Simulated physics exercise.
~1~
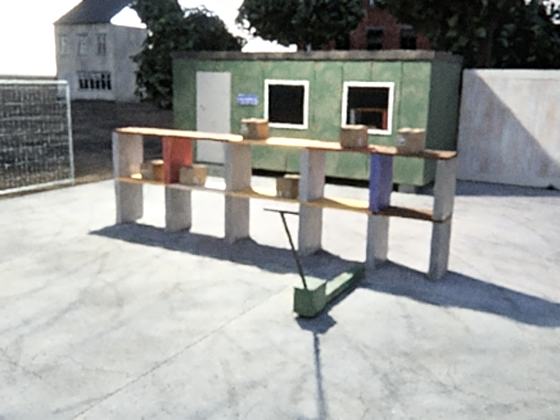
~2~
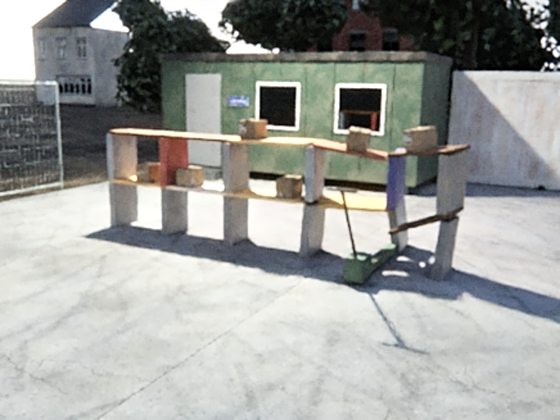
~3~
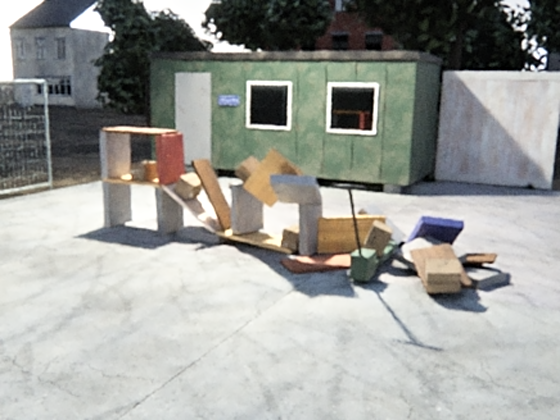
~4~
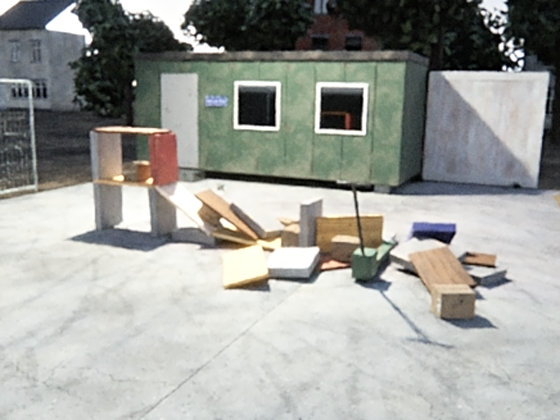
A low green jack with a thin upright handle slides in from the front toward the foot of an upright near the right end of a long, two-tiered shelf standing before a green cabin. The right end begins to give way, its lower board slanting while the blue upright tips. The collapse then spreads leftward through the middle, dropping boards, grey uprights and cartons across the pavement. A few leaning pieces settle flatter beside the jack. At the end, more than half the shelf lies in a heap, while the leftmost section, with its red upright, still stands.
